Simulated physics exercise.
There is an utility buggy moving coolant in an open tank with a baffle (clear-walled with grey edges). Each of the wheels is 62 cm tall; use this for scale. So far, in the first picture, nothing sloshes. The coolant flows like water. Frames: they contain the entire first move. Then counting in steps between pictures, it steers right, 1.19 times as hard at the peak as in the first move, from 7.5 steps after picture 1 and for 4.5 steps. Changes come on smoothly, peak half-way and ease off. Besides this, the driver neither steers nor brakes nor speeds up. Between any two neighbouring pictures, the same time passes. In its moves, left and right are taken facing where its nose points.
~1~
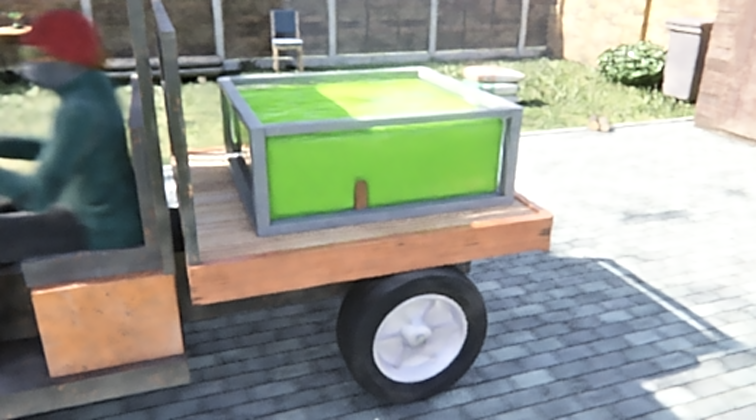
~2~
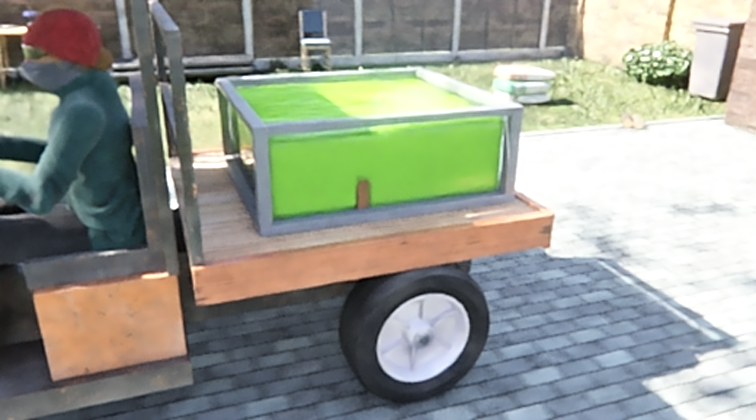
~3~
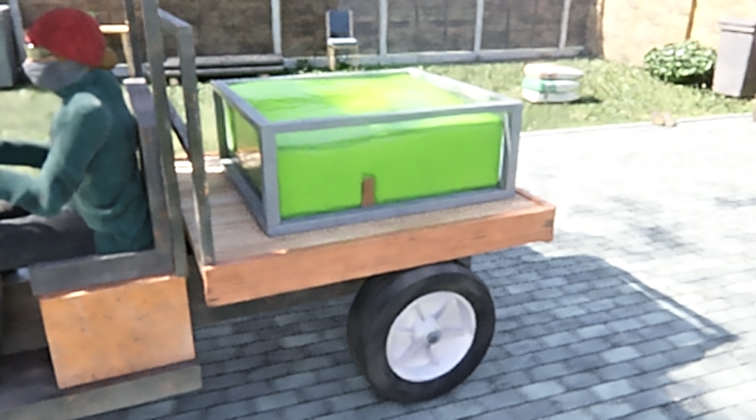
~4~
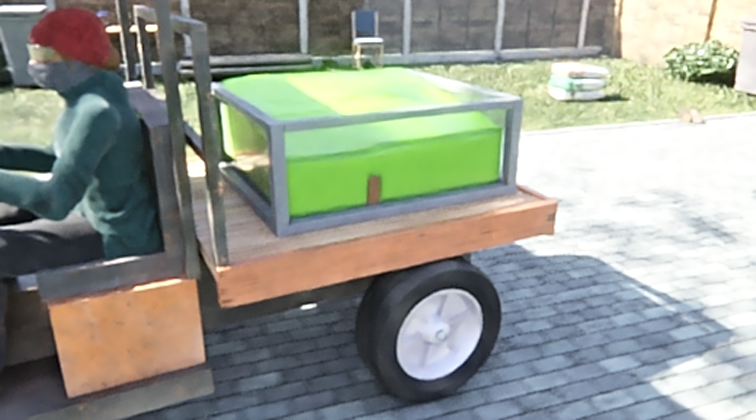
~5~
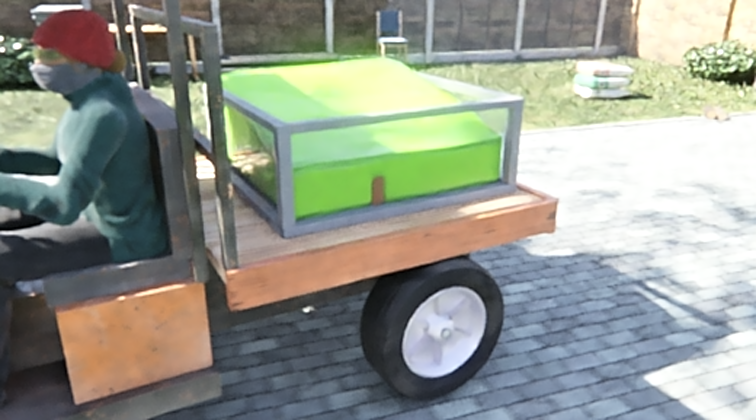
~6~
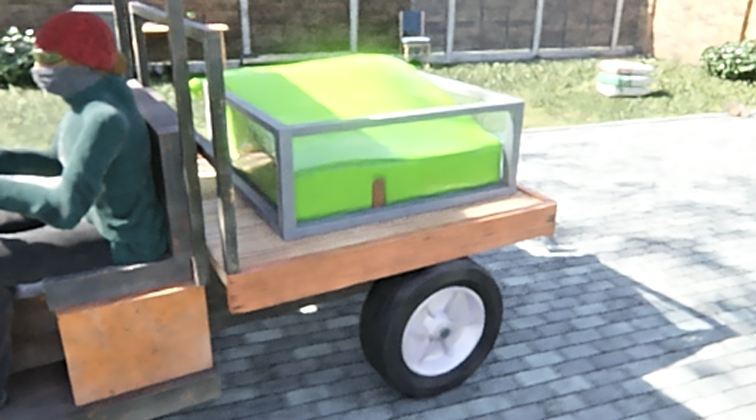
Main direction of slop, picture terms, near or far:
Near.
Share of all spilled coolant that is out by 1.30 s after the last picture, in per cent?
I'd say some 70 percent by then.
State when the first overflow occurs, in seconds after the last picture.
At roughly 0.1 s.
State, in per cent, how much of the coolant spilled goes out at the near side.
Some 60 per cent of it.
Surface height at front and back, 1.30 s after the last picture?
Roughly 32 cm in front and 34 cm behind.
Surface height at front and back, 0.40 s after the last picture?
Heights: Front 34 cm, then back 32 cm.
Then, 0.40 s after the last picture, it stands 33 cm high behind and 34 cm in front; 4 per cent has gone over the far side, a little elsewhere.
Then, 0.80 s after the last picture, it stands 30 cm high behind and 27 cm in front; 7 per cent has gone over the far side and the near side, a little elsewhere.
Then, 1.30 s after the last picture, it stands 34 cm high behind and 33 cm in front; 18 per cent has gone mostly over the near side, some over the far side.
Then, 3.68 s after the last picture, 24 per cent has gone mostly over the near side, some over the far side; the near side has passed 15 per cent and the far side 7.
